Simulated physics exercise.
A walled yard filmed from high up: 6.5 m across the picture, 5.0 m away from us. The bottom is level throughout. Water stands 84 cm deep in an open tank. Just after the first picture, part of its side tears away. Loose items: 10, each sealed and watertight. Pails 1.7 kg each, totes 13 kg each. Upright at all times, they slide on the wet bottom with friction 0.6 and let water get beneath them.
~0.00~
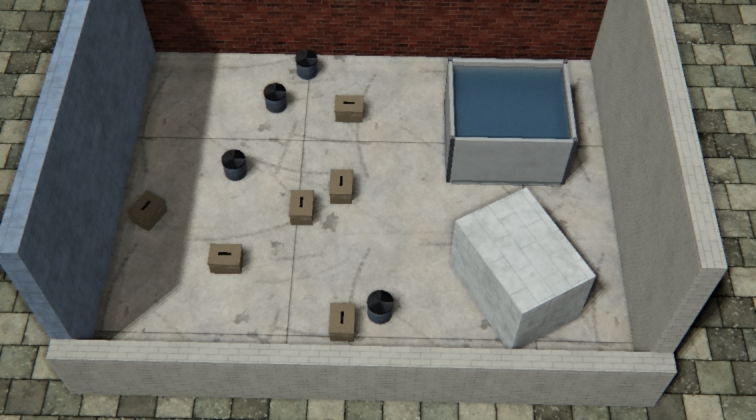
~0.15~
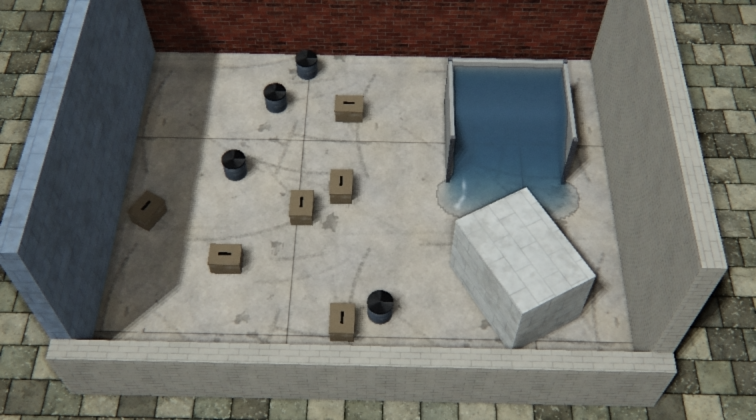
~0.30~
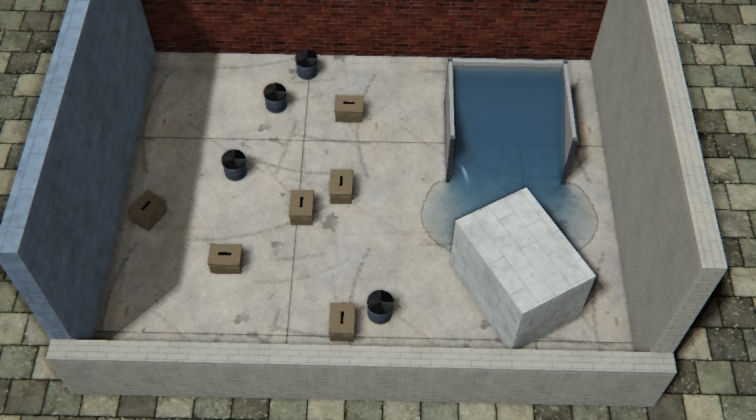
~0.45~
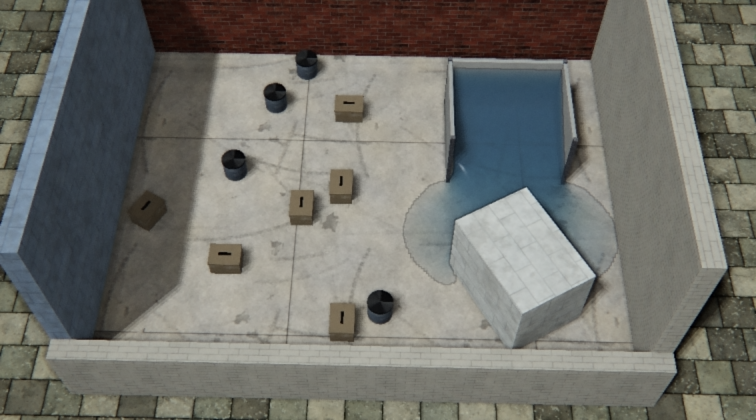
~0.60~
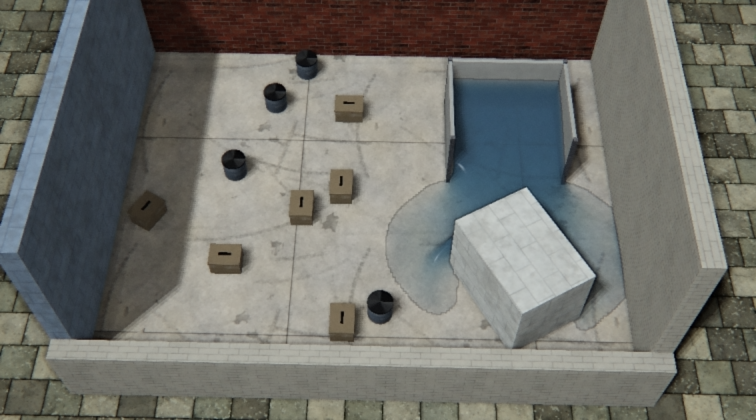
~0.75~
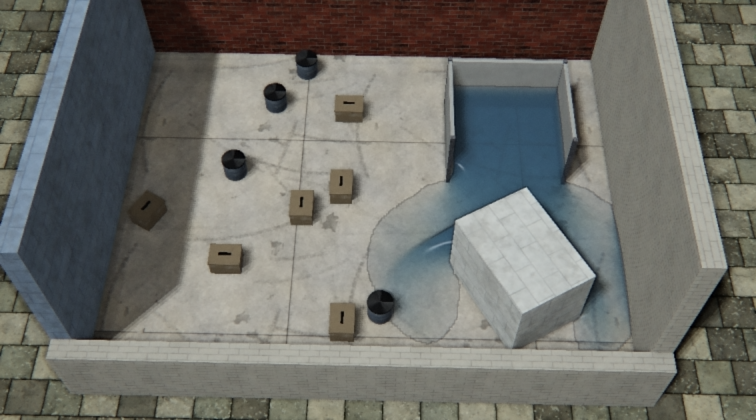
A walled yard with a pale, stained concrete floor and a brick back wall is seen from high above by a still camera. A tank of blue water stands at back right, a large pale block before it, with tan boxes and dark round pails scattered left and centre. The tank's front opens and water pours out, spreading around both sides of the block, while the boxes and pails stay put.
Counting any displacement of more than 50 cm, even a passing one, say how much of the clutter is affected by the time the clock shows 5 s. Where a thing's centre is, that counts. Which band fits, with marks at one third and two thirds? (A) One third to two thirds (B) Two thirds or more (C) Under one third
Option A: One third to two thirds.
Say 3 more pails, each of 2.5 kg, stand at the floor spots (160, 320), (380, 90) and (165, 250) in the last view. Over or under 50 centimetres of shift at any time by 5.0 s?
One after another they come out above it, inside the limit, above it.
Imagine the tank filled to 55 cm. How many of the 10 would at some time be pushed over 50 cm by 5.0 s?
2.
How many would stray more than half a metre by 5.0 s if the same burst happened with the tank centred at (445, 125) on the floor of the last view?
That gives 4 of them.
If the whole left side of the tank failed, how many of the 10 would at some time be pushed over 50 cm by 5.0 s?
So the tally would be 8.
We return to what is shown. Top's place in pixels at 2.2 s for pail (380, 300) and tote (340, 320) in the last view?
Near (354, 342) and (201, 331).
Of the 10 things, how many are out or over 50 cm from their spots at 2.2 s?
The answer is 2.
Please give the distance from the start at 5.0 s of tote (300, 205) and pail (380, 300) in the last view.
Shifts in order: 50 cm; 300 cm.
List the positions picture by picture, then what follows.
In the first frame, a pail at (380, 302) rests on the ground; a pail at (233, 159), on the bottom; water covers 1.9 m2; 0 of 10 have shifted.
In the second frame, a pail at (380, 302), on the bottom; a pail at (233, 159), on the bottom; 2.9 m2 under water; 0 of 10 have shifted.
In the third frame, a pail at (380, 302), on the bottom; a pail at (233, 159), on the bottom; 4.2 m2 under water; 0 of 10 have shifted.
In the fourth frame, a pail at (380, 302), on the bottom; a pail at (233, 159) rests on the ground; 5.2 m2 under water; 0 of 10 have shifted.
In the fifth frame, a pail at (380, 302) rests on the ground; a pail at (233, 159) rests on the ground; 6.2 m2 under water; 0 of 10 have shifted.
In the sixth frame, a pail at (380, 302), on the bottom; a pail at (233, 159), on the bottom; 7.2 m2 under water; 0 of 10 have shifted.
After 1.1 s 0 of 10 are over 50 cm from their spots; 1 afloat.
After 2.2 s 2 of 10 are over 50 cm from their spots; 1 afloat.
After 3.5 s 3 of 10 are over 50 cm from their spots; 2 afloat.
After 5.0 s 4 of 10 are over 50 cm from their spots, and 4 have been at some point; 3 afloat.
